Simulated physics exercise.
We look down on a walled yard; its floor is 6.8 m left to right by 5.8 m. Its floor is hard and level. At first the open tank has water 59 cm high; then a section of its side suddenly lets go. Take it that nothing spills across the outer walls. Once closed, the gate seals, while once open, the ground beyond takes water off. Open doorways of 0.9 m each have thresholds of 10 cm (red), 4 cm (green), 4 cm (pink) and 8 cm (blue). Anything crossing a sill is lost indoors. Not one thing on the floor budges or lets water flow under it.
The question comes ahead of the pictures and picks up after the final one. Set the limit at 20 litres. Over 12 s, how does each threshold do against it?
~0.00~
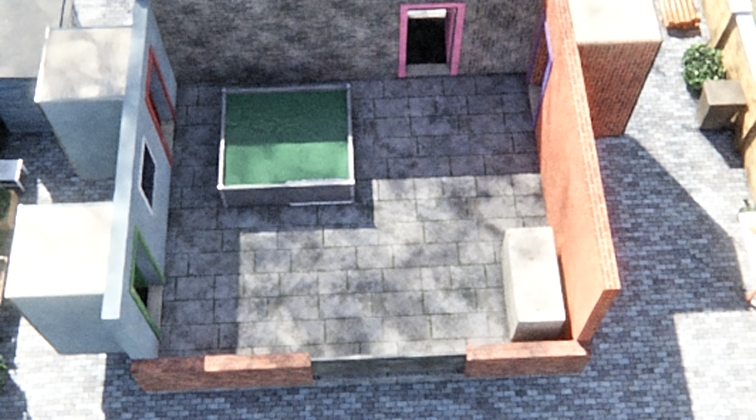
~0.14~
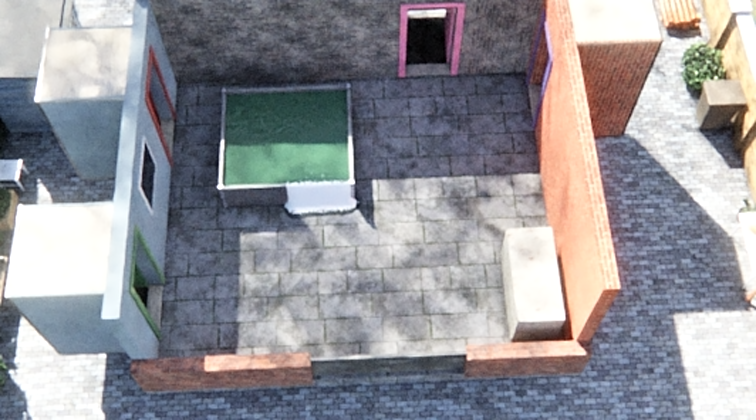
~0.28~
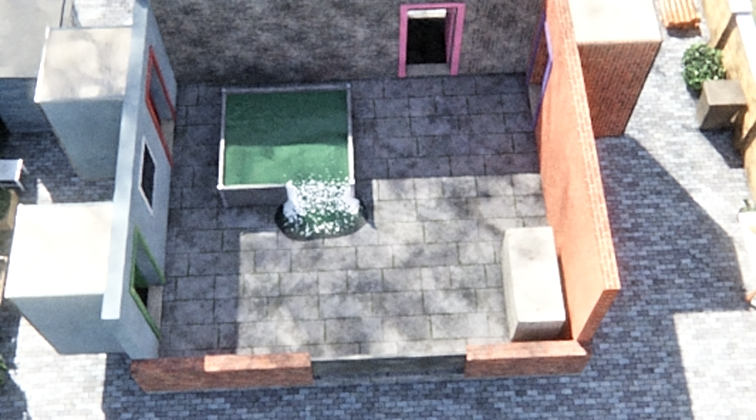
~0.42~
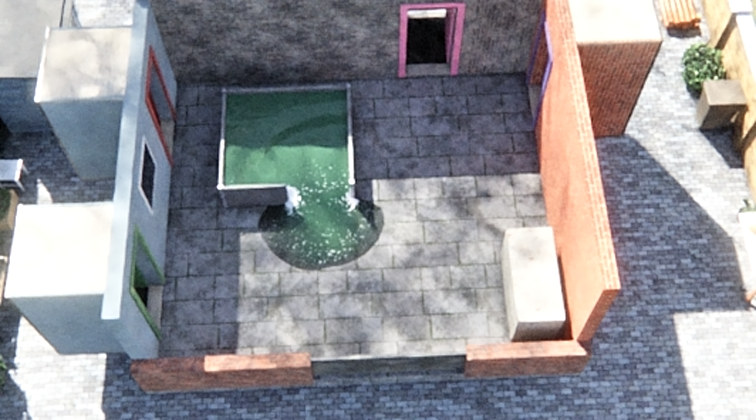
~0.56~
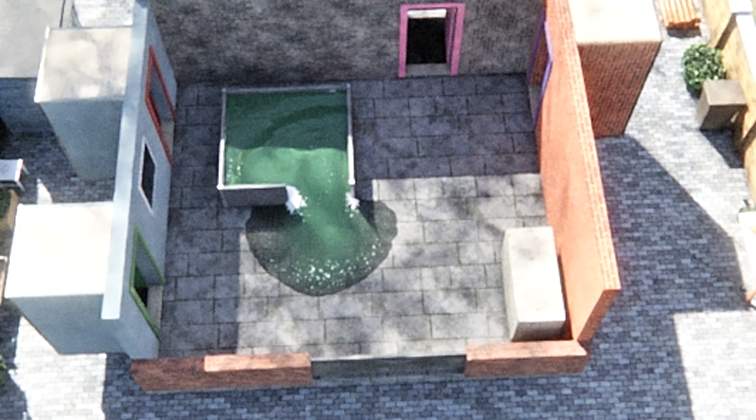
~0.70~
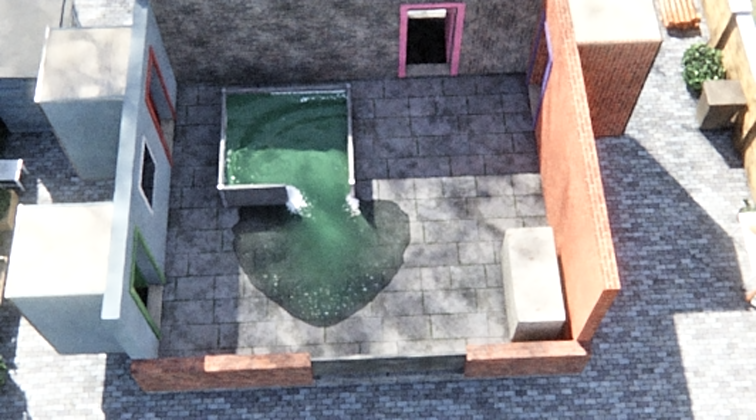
At the red door the water stays short of it. At the green door the water goes past it. At the pink door the water goes past it. At the blue door the water stays short of it.
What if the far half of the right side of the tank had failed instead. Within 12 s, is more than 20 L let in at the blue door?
Then blue exceeds it.
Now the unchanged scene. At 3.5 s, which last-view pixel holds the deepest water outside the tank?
Close to pixel (557, 355).
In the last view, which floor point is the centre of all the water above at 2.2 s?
Balance point at about (311, 215).
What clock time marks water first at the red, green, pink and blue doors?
So, red at 5.0 s, then green at 2.4 s, pink at 6.0 s, and blue at 4.5 s.
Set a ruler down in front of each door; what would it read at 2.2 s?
In cm: Red 0, green 0, pink 0, blue 0.
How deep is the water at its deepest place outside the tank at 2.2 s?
Depth: Approx. 28 cm.
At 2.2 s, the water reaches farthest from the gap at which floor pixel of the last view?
That lands around (546, 356) in the last picture.
After 1.4 s water covers 30 % of the floor and is deepest (30 cm) near (328, 212); red door not reached, green door not reached, pink door not reached, blue door not reached.
After 2.2 s water covers 40 % of the floor and is deepest (28 cm) near (331, 355); red door not reached, green door not reached, pink door not reached, blue door not reached.
After 3.5 s water covers 45 % of the floor and is deepest (32 cm) near (557, 355); red door not reached, green door 11 cm at the sill, 9 L in, pink door not reached, blue door not reached.
After 7.0 s water covers 95 % of the floor and is deepest (14 cm) near (557, 355); red door 3 cm at the sill, 0 L in, green door 9 cm at the sill, 94 L in, pink door 9 cm at the sill, 2 L in, blue door 6 cm at the sill, 0 L in.
After 12.0 s water covers 100 % of the floor and is deepest (12 cm) near (205, 86); red door 8 cm at the sill, 0 L in, green door 7 cm at the sill, 146 L in, pink door 9 cm at the sill, 52 L in, blue door 7 cm at the sill, 4 L in.
